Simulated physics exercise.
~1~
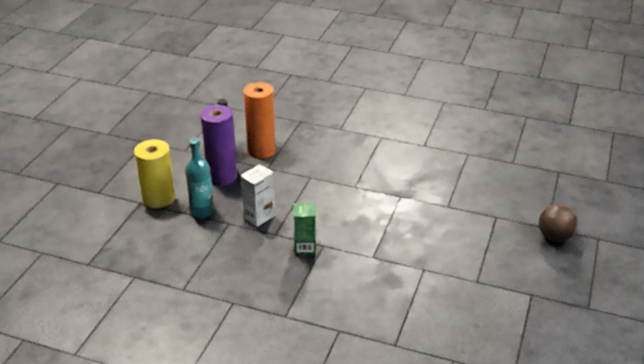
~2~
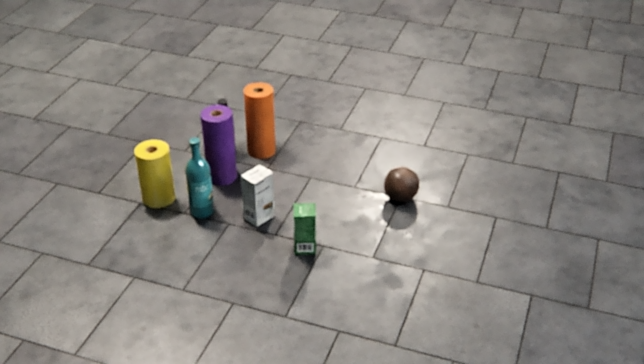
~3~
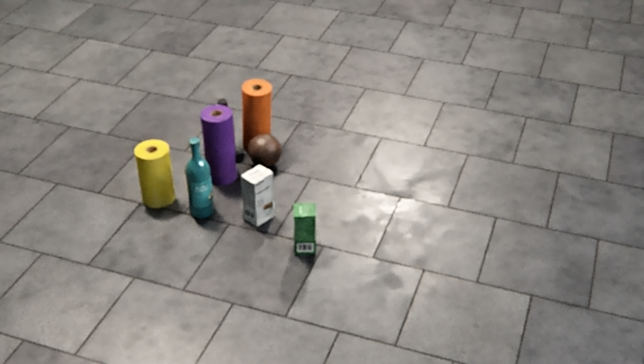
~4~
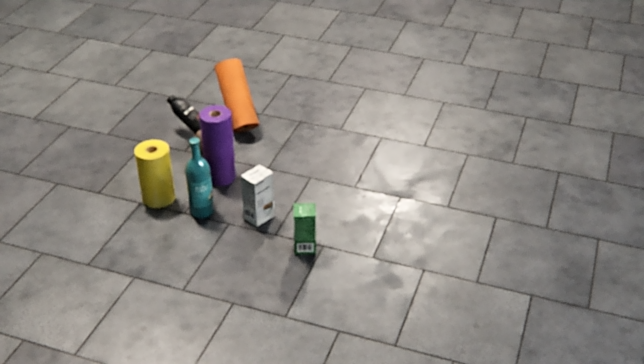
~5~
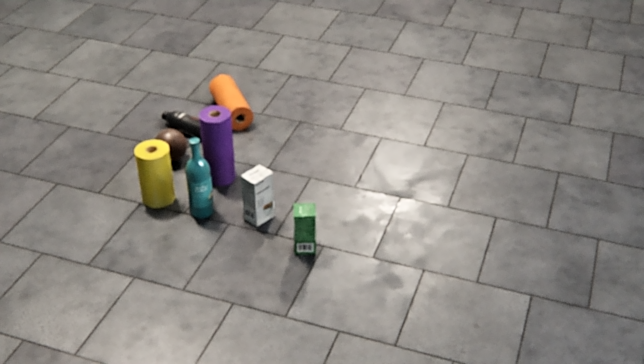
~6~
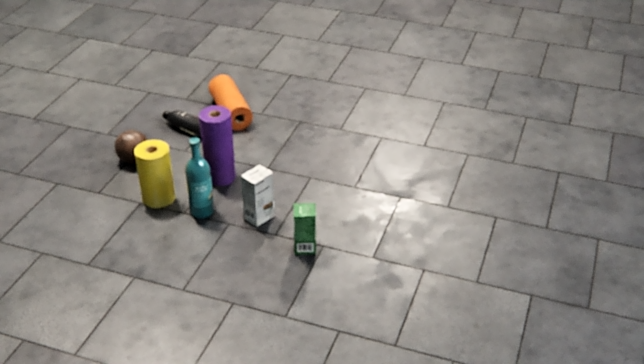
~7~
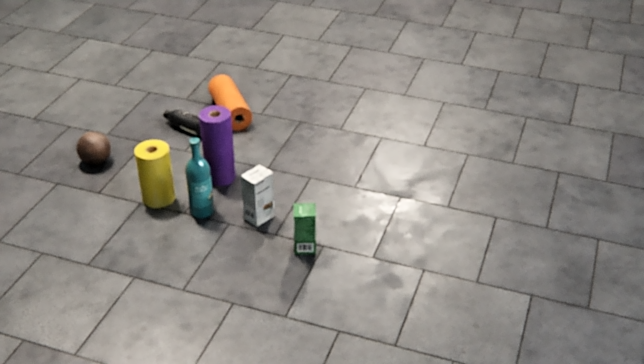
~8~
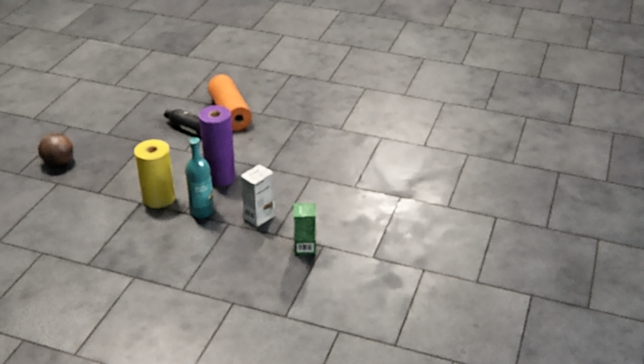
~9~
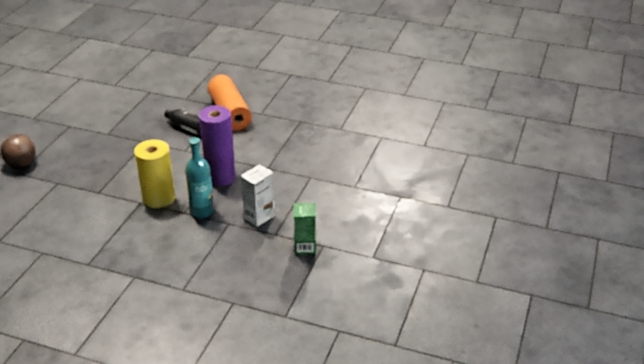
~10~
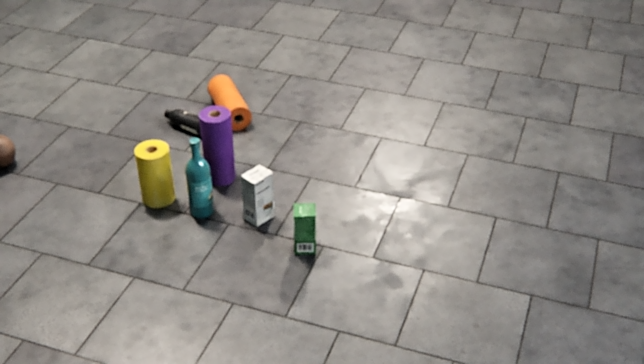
A brown ball rolls in from the right across a grey tiled floor, seen from above at an angle, towards a loose group of standing things. An orange roll and a mostly hidden black bottle stand at the back, with a purple roll before them, a yellow roll and turquoise bottle to the left, and white and green cartons nearer the front. The ball reaches the orange roll, which tips along with the black bottle, and both end up on their sides. Passing behind the purple and yellow rolls, the ball continues left to the edge of view, while the other five things remain upright.
